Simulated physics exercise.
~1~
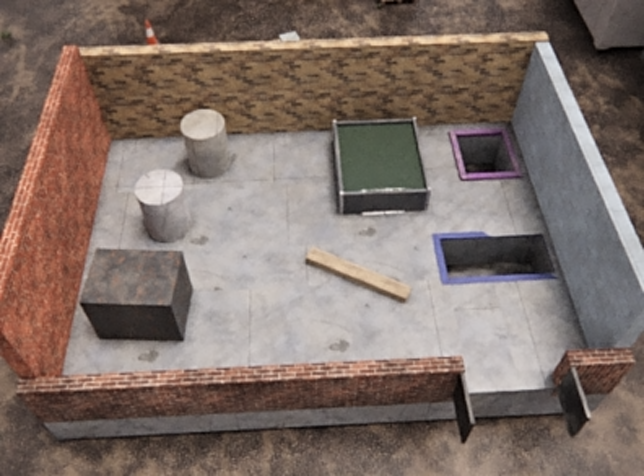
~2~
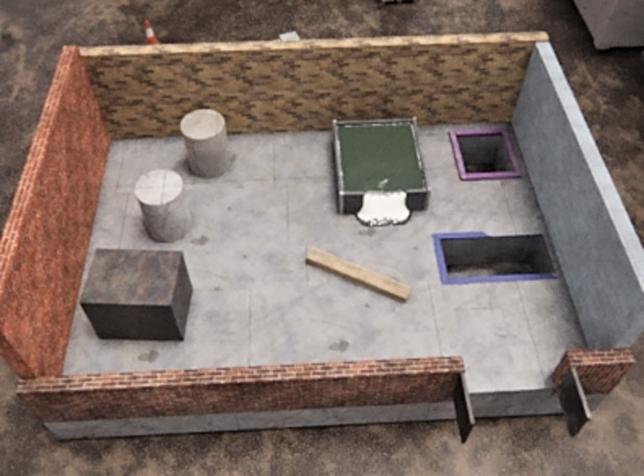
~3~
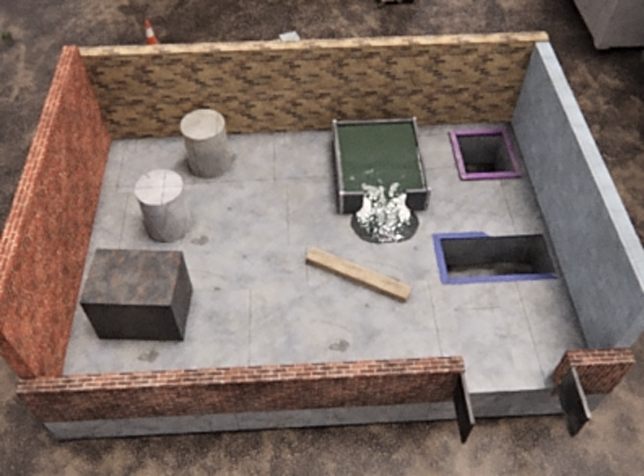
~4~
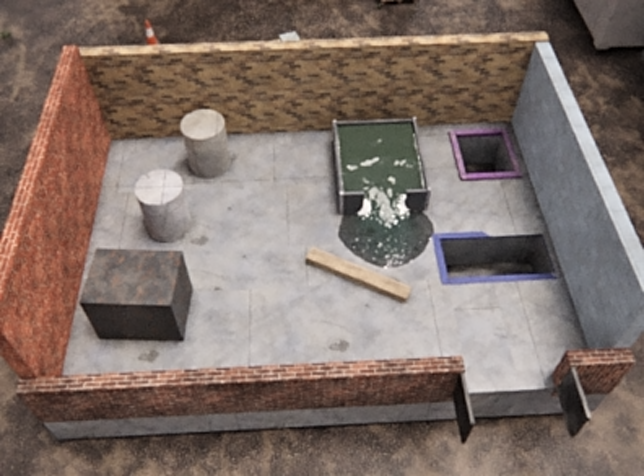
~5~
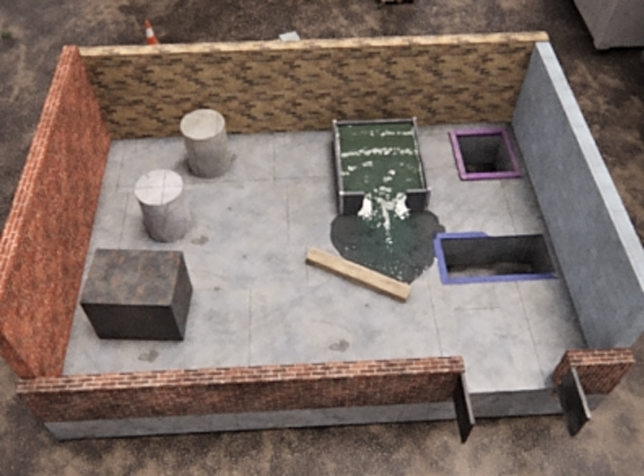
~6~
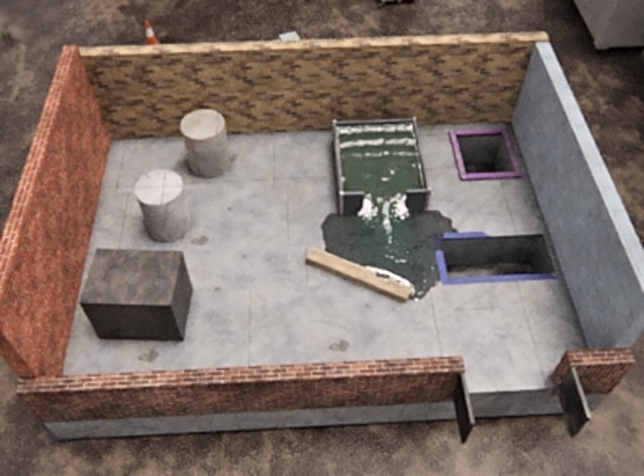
Dark green water bursting from the front of a rectangular tank, spreading across a walled concrete slab and reaching a wooden beam.
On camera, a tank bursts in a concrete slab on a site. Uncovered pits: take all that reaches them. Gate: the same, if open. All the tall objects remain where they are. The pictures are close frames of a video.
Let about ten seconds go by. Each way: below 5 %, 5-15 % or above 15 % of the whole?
At the end, the gate will capture a heavy share beyond fifteen per cent. The purple pit will capture a light share below five per cent. The blue pit will capture a heavy share beyond fifteen per cent.
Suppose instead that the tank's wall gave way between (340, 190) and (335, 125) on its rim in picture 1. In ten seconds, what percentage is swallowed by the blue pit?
For blue, roughly 0 in a hundred.
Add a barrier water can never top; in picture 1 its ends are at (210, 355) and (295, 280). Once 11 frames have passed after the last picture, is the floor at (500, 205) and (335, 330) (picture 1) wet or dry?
As listed: No water, wet.
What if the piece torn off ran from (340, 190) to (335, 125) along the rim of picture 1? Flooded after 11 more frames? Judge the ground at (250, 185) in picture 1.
Short answer - sodden.
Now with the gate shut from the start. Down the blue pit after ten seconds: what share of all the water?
The blue pit takes 30 per cent.
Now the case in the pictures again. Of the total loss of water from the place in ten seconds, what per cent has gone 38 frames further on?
Estimate: Some 65 %.
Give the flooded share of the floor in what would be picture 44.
Near 40 in a hundred.
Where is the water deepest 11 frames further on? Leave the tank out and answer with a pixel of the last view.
I'd say near (368, 274).
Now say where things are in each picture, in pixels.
In the first frame, still water in the water tank at (380, 158).
In the second frame, water pours out at (384, 205) and has run to (361, 220).
In the third frame, the front is at (407, 236), out from the gap at (384, 205).
In the fourth frame, water pours out at (384, 205) and has run to (380, 262).
In the fifth frame, water pours out at (384, 205) and has run to (397, 285).
In the sixth frame, the front is at (417, 296), out from the gap at (384, 204).
A moment on, water covers 10 % of the floor; the gate 0 %, the purple pit 0 %, the blue pit 2 %.
Next, water covers 25 % of the floor; the gate 2 %, the purple pit 0 %, the blue pit 4 %.
Then, water covers 30 % of the floor; the gate 8 %, the purple pit 0 %, the blue pit 7 %.
Later, water covers 40 % of the floor; the gate 15 %, the purple pit 0 %, the blue pit 14 %.
In the end, water covers 45 % of the floor; the gate 24 %, the purple pit 0 %, the blue pit 21 %.
